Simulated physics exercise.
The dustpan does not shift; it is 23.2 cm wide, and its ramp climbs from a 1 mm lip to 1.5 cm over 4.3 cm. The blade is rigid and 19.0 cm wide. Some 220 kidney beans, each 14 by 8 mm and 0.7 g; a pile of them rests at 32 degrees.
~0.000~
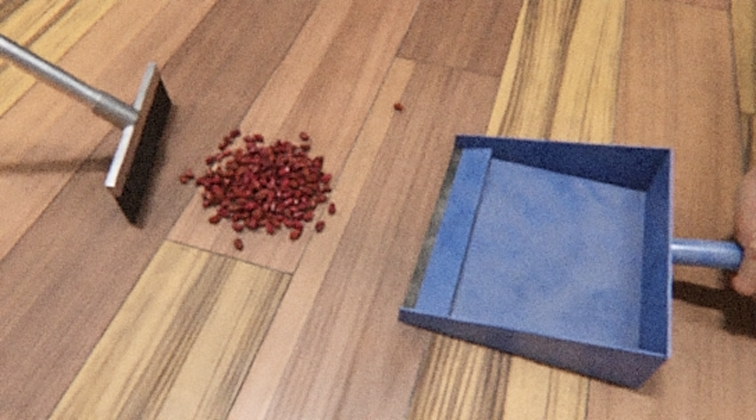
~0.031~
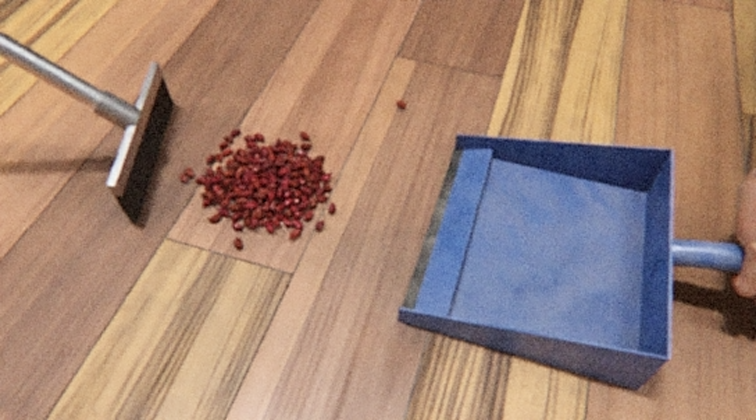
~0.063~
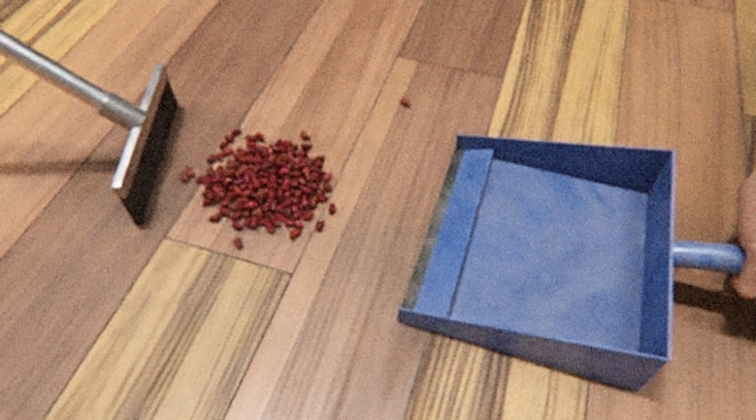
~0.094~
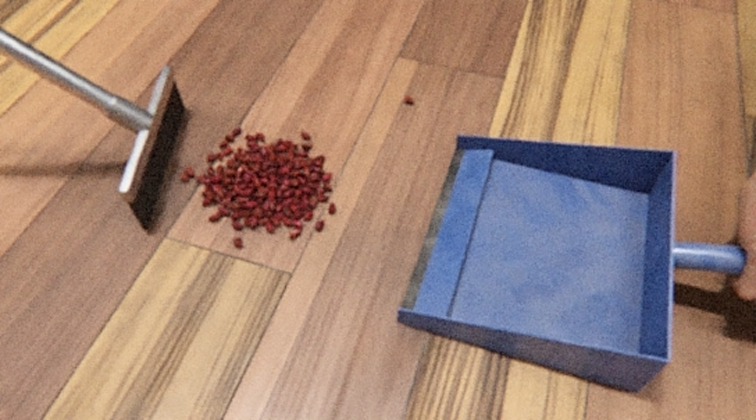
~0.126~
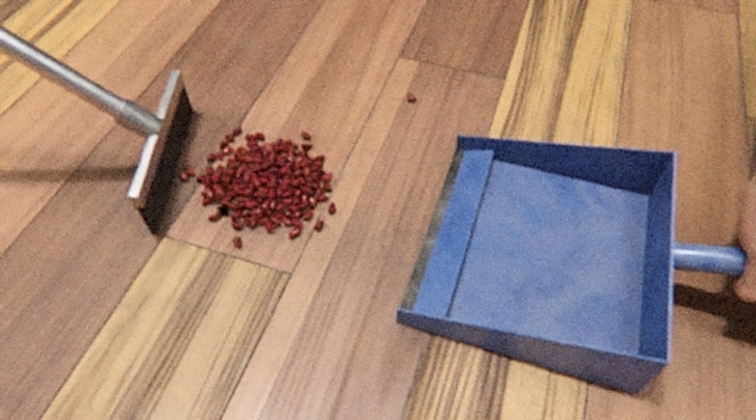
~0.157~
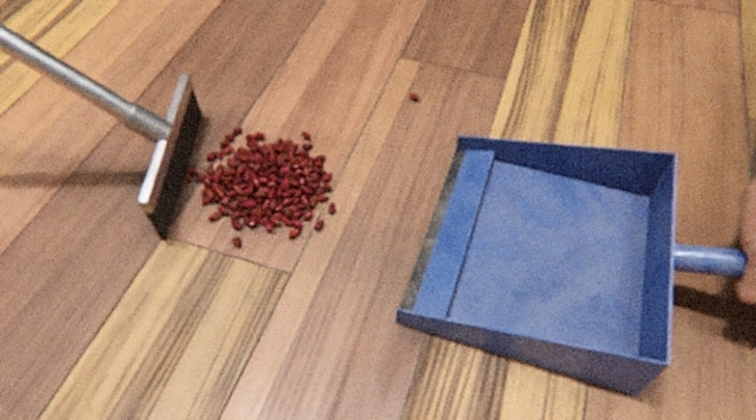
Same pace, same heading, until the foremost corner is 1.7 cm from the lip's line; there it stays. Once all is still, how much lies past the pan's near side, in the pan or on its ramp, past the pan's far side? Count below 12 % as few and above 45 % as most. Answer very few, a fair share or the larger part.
Near side: Very few, pan: Very few, far side: Very few.
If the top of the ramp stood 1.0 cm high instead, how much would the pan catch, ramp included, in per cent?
Then about 5 per cent.
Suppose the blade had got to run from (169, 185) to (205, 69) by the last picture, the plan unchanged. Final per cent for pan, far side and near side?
Pan 20, far 20, near 0.
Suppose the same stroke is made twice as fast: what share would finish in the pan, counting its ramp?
Then about 20 per cent.
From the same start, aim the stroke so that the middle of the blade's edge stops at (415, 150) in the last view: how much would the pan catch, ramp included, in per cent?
About 20 per cent.
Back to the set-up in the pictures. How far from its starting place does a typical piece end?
About 14 cm.
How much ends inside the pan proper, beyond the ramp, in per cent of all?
Some 0 per cent.
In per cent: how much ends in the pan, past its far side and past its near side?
Near side 0, pan 5, far side 5.
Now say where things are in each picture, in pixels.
In the first picture, blade from (115, 190) to (155, 72), moved 0.0 cm, 0 of the pieces shifted so far; middle of the pieces at (264, 184); pan at (552, 256).
In the second picture, blade from (116, 190) to (157, 72), moved 0.2 cm, 1 of the pieces shifted so far; middle of the pieces at (265, 184).
In the third picture, blade from (121, 192) to (162, 73), moved 0.9 cm, 1 of the pieces shifted so far; middle of the pieces at (265, 183).
In the fourth picture, blade from (128, 196) to (169, 76), moved 2.0 cm, 1 of the pieces shifted so far; middle of the pieces at (265, 183).
In the fifth picture, blade from (138, 201) to (178, 80), moved 3.4 cm, 2 of the pieces shifted so far; middle of the pieces at (265, 183).
In the sixth picture, blade from (147, 206) to (187, 84), moved 4.8 cm, 3 of the pieces shifted so far; middle of the pieces at (265, 183); pan at (552, 260). Its pace works out near 0.45 m/s, heading 15 degrees towards the viewer's side.
After 0.43 s, middle of the blade 17 cm from the lip; 0 % over the lip, far side 0 %, near side 0 %.
After 0.61 s, middle of the blade 9 cm from the lip; 0 % over the lip, far side 0 %, near side 0 %.
After 0.92 s, middle of the blade 5 cm from the lip; 5 % over the lip, far side 5 %, near side 0 %.
In the end, at 1.3 s, near side 0 %, pan 5 %, far side 5 %, in front of the lip or behind the blade 90 %.
